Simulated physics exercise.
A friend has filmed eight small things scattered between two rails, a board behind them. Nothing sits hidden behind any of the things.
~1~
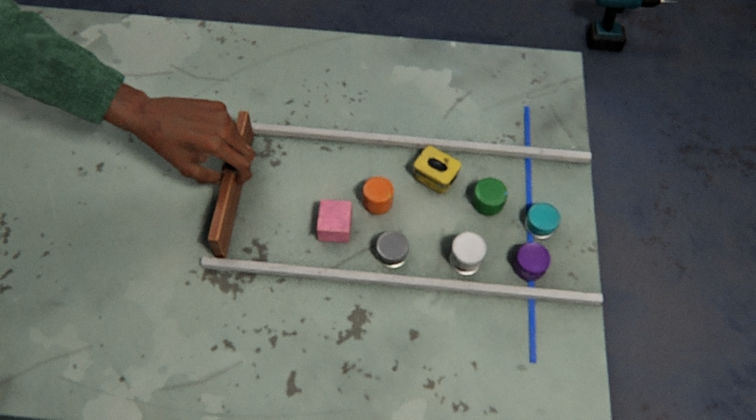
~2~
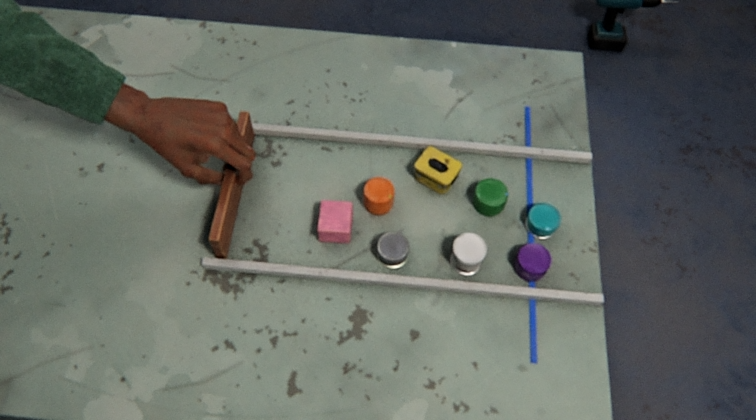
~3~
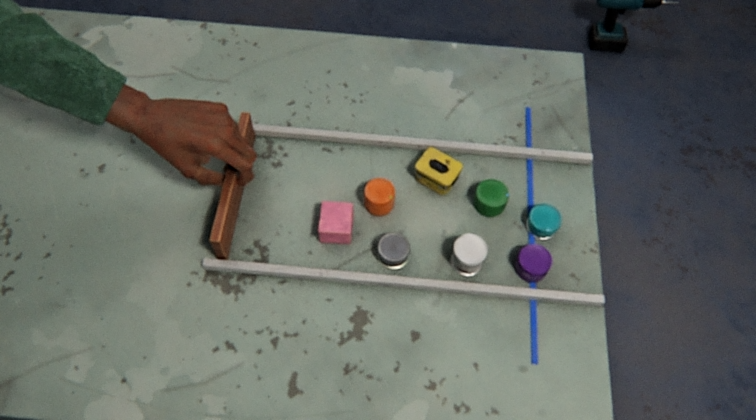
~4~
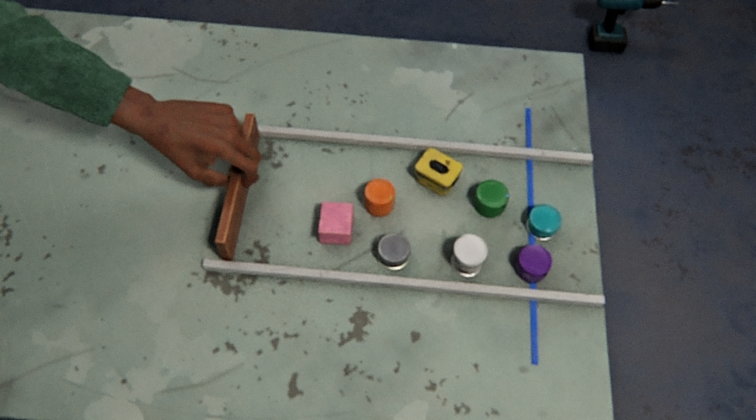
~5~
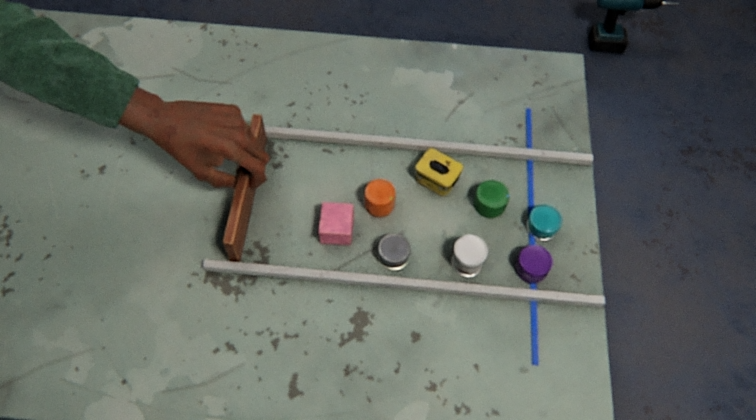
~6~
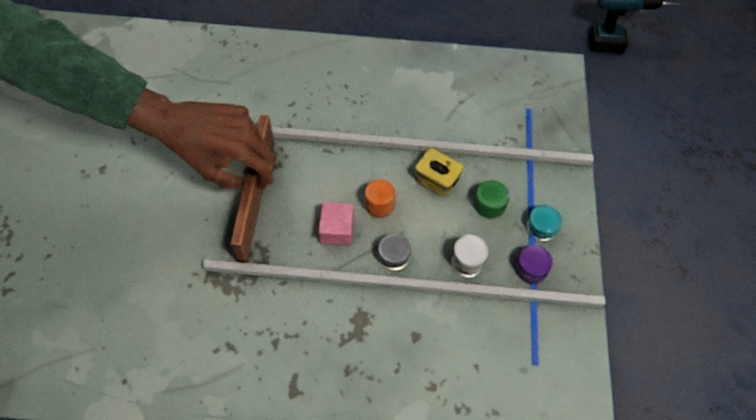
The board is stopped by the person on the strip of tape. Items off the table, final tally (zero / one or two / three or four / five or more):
Under three but some drop.
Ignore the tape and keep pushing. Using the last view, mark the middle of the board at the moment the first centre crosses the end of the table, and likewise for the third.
At (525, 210) for the first, at (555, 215) for the third.
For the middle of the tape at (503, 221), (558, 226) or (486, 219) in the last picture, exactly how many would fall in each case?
0, 3, 0.
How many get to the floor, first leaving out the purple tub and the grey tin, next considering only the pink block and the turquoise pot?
The number fallen is 0, and in the other try 1.
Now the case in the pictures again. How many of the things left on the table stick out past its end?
0 in all.
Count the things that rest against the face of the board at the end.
The answer is 4.
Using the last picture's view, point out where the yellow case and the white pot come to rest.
In the last picture the yellow case sits at (552, 174) while the white pot sits at (583, 267).
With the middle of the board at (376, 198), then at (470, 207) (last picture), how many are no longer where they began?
3 by the first point, 7 by the second.
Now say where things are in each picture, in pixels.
In the first picture, turquoise pot (542, 220); purple tub (532, 262); green lid (490, 197); board (233, 183); tape (530, 221).
In the second picture, purple tub (533, 262); board (233, 183).
In the third picture, green lid (491, 198); grey tin (394, 251).
In the fourth picture, turquoise pot (544, 222); white pot (469, 256).
In the fifth picture, purple tub (534, 264); orange lid (380, 198).
In the sixth picture, turquoise pot (544, 223); purple tub (534, 264); green lid (492, 199); board (254, 187); tape (532, 223).
Early on, none off yet; turquoise pot at rest near (544, 223); purple tub at rest near (534, 264); green lid at rest near (492, 199).
A while later, none off yet; turquoise pot at rest near (544, 223); purple tub at rest near (534, 264); green lid at rest near (494, 200).
Finally, the number that fall off is one or two; lost, purple tub.
